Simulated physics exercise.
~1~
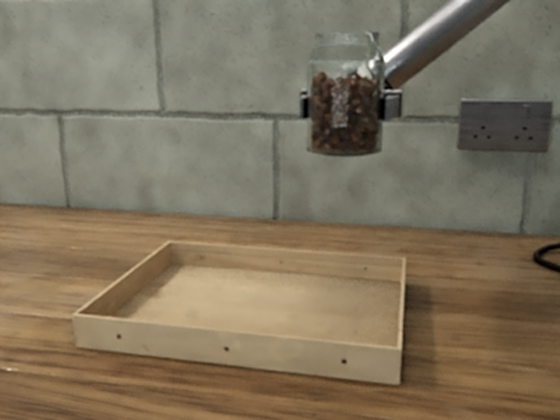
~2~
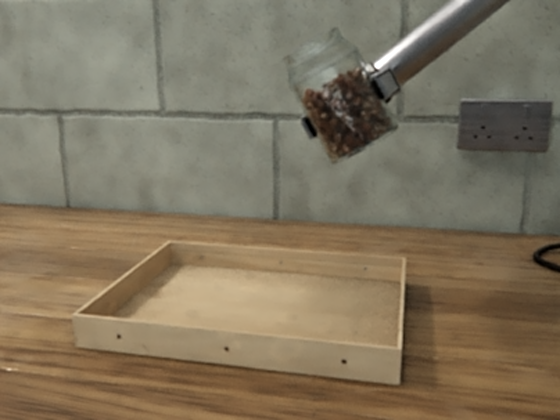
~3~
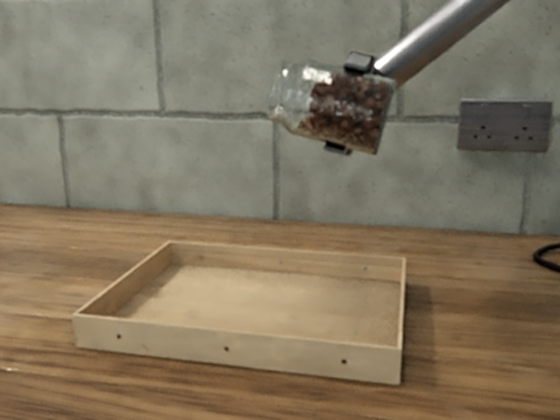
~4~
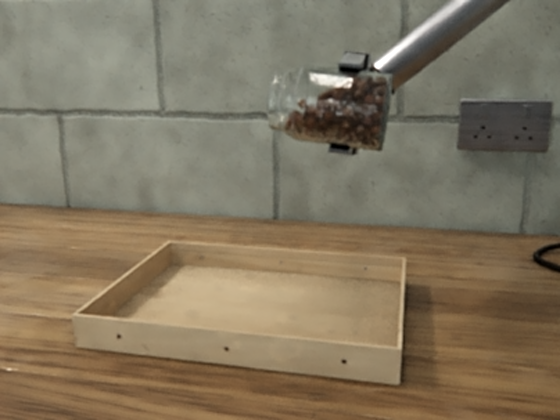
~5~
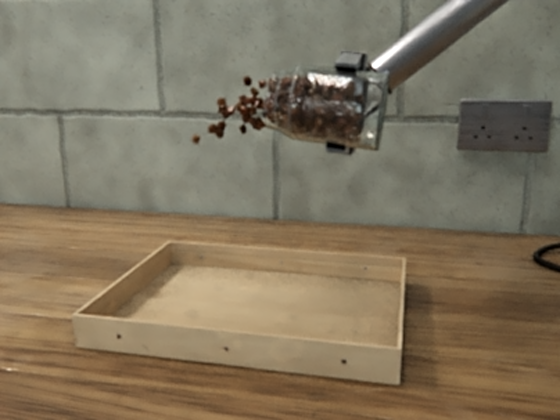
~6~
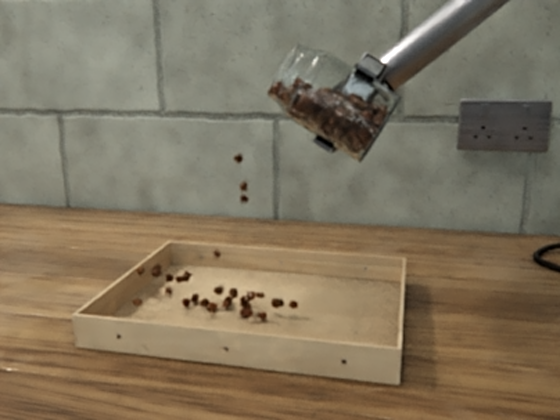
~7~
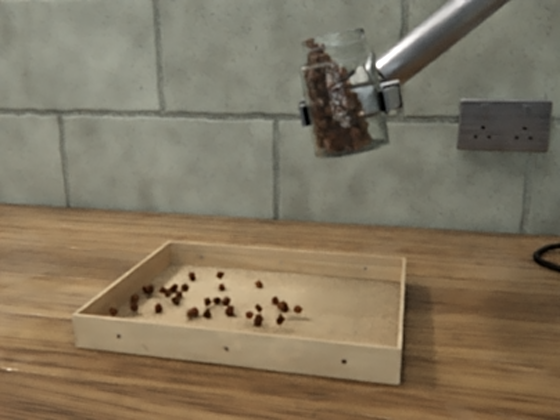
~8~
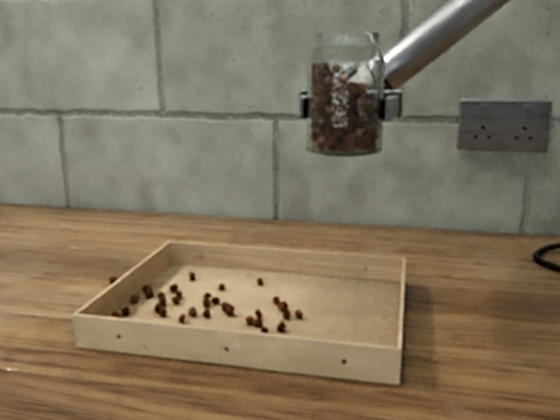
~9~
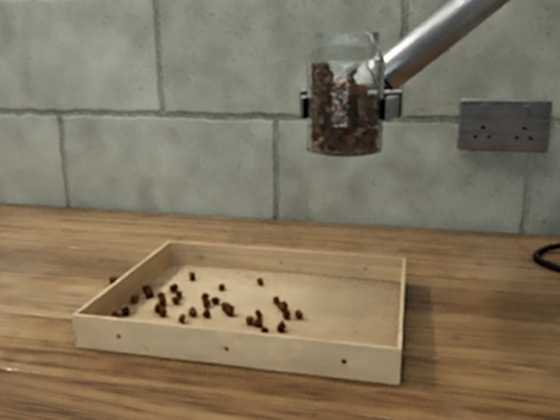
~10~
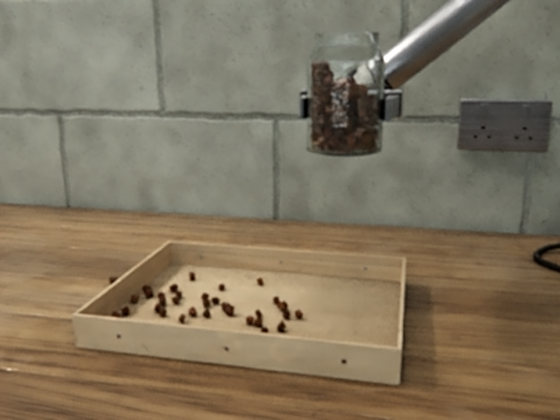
At first, a metal robotic arm holds a clear jar of small reddish-brown pellets upright, above and behind a shallow, empty wooden tray on a wooden surface. The arm tips the jar to the left until it lies nearly on its side, and the pellets slide along toward its mouth. A cluster then shoots out leftward and drops, scattering across the tray. The arm turns the jar back upright while the last few pieces fall and settle. In the end, most pellets remain in the jar, some lie spread in the tray, and one rests just outside its left edge.
